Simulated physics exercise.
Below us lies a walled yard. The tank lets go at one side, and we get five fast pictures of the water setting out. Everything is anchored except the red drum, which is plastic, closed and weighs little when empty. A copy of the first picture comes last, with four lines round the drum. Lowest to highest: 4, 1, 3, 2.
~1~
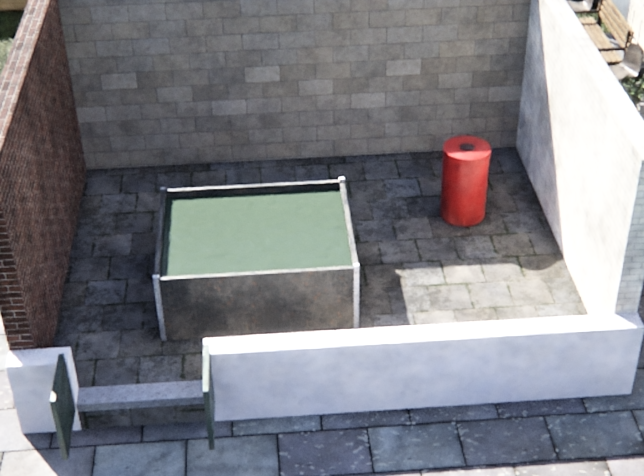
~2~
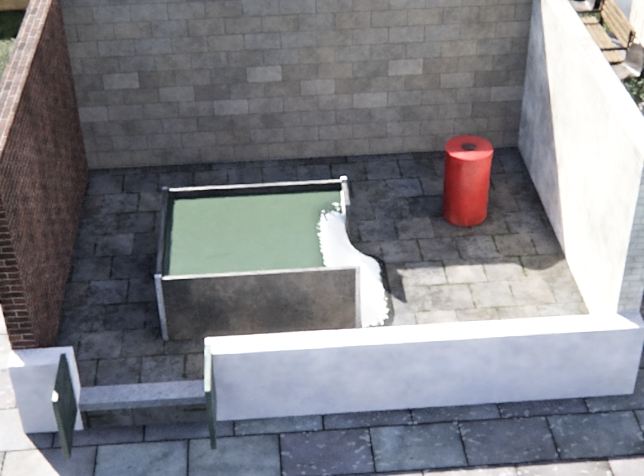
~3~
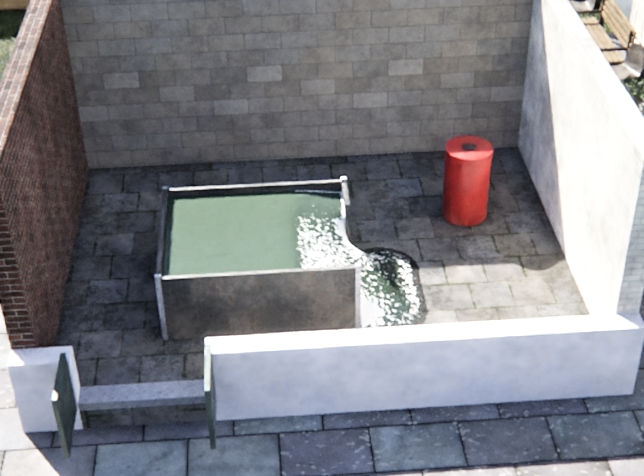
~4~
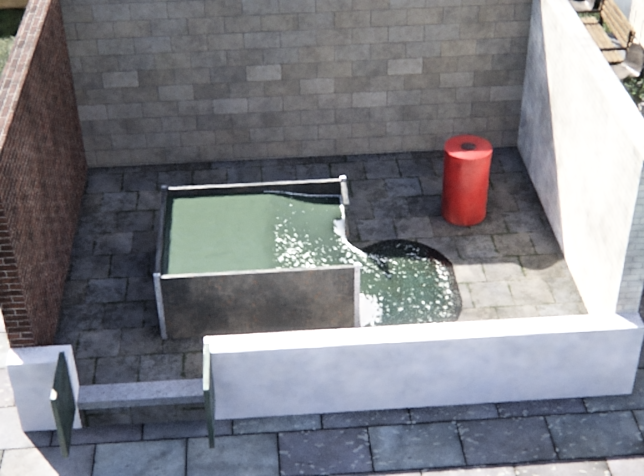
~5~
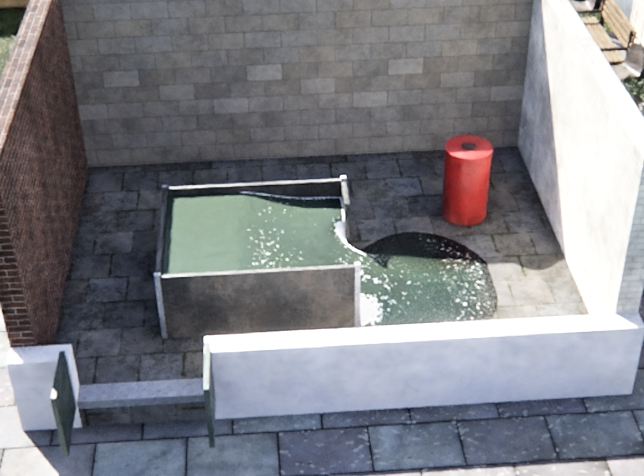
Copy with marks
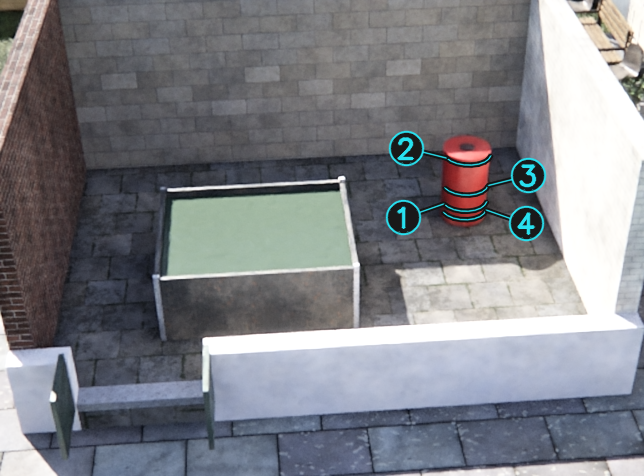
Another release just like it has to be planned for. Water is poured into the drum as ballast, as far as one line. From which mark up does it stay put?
I would pick mark 3.
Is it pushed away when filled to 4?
Yes, that goes wrong.
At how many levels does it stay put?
Two.
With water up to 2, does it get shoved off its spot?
No.
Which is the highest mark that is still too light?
That would be 1.
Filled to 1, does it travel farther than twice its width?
No, it does not.
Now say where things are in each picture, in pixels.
Lid of the red drum at (467, 148); tank full, its middle at (255, 233); open gate at (138, 346), in the first frame.
In the second frame, 2 % of the ground under water, its edge towards the drum at (371, 259).
In the third frame, 5 % of the ground under water, its edge towards the drum at (392, 252).
In the fourth frame, 8 % of the ground under water, its edge towards the drum at (418, 247).
Lid of the red drum at (469, 147); 12 % of the ground under water, its edge towards the drum at (432, 237), in the fifth frame.
In cyan, 1 at (468, 211); 2 at (471, 165); 3 at (469, 195); 4 at (467, 219); from the bottom up 4, 1, 3, 2.
With 1, it is pushed about half its own width away.
With 2, it does not move.
With 3, it does not move.
With 4, it is pushed about 4 times its own width away.
